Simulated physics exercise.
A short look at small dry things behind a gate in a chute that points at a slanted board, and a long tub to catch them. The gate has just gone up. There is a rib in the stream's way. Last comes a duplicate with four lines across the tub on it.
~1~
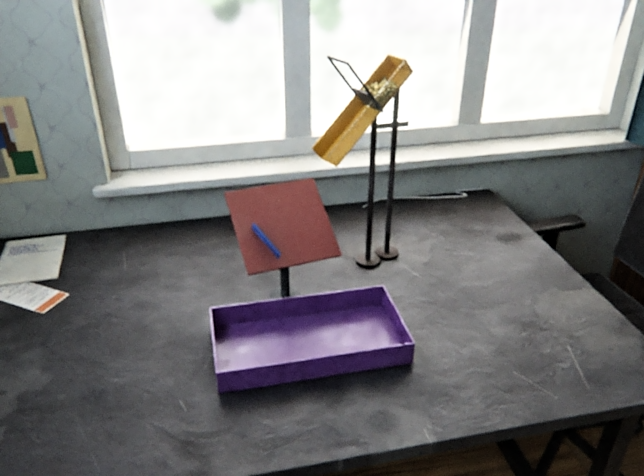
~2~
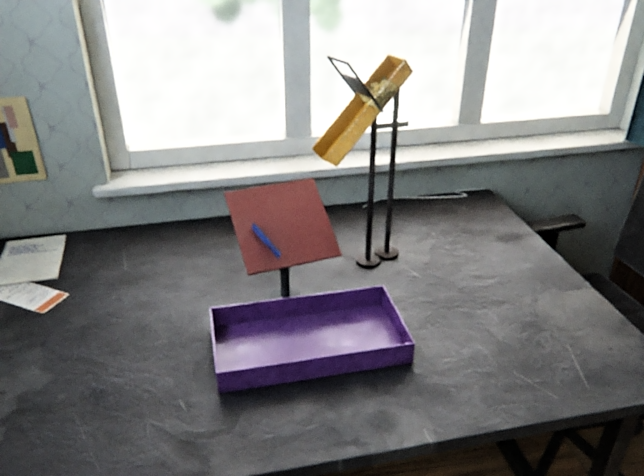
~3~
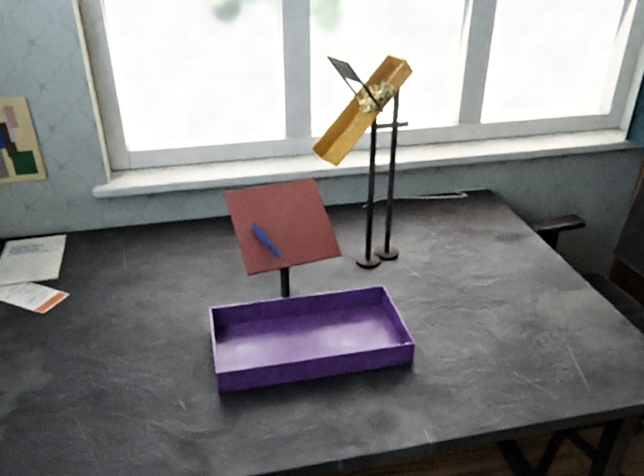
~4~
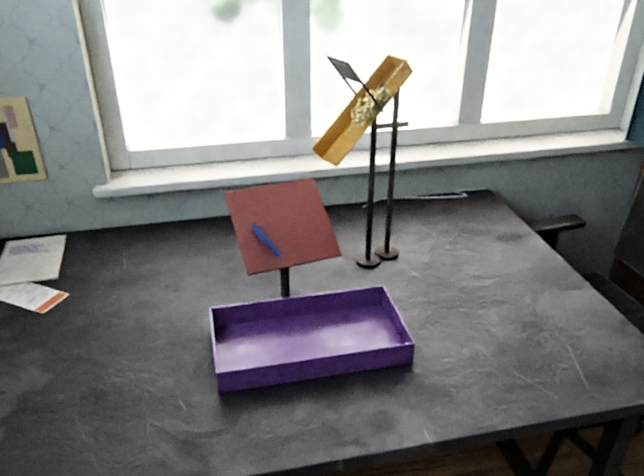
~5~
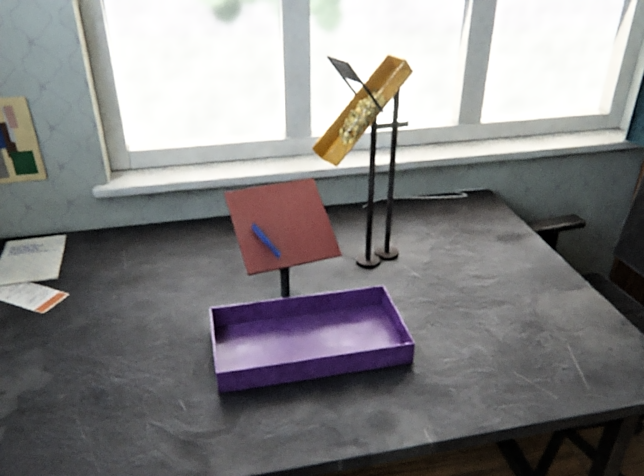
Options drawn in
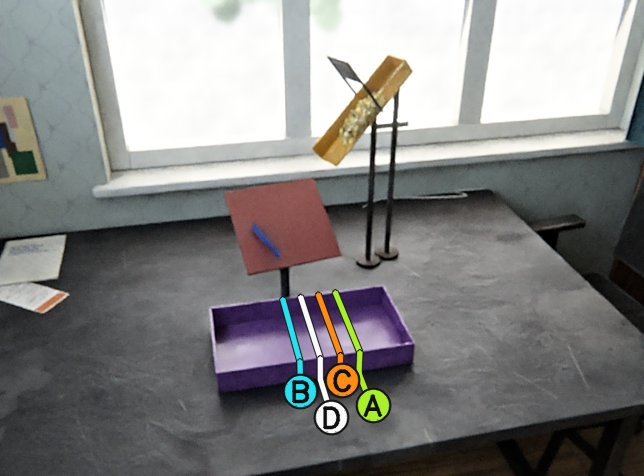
To begin with, a small pale clump sits behind a wire-edged gate in a raised yellow chute, above a tilted red board with a blue rib and an empty purple tub. The gate swings up, and the pale bits slide partway down the chute, spreading out as they go.
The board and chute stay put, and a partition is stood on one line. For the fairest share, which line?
D is best.
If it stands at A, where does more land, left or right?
The left side.
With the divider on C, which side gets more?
Left.
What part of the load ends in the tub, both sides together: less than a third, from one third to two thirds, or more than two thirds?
More than two thirds.
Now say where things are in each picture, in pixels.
The first picture shows load behind the gate near (376, 91), soya beans; lip of the chute near (329, 163), sloping fairly steeply.
The second picture shows middle of the board near (283, 223), tilted fairly steeply; middle of its low edge near (296, 265); of its high edge near (270, 185).
The third picture shows front corners of the tub near (217, 372) and (414, 343), empty; front of the load near (366, 111).
The fourth picture shows middle of the load near (368, 105); its front near (358, 126), close to a third of the way to the lip; rib from (253, 223) to (280, 254).
The fifth picture shows middle of the load near (363, 112); its front near (346, 143), close to two thirds of the way to the lip.
On the marked copy, line A crosses the front rim at (359, 351); line B crosses the front rim at (299, 360); line C crosses the front rim at (340, 354); line D crosses the front rim at (320, 357).
For line A, of what is caught, all but a few on the left of the divider, only a few on the right.
For line B, of what is caught, close to a quarter on the left of the divider, the bulk on the right.
For line C, of what is caught, all but a few on the left of the divider, a small share on the right.
For line D, of what is caught, close to half on the left of the divider, close to half on the right.
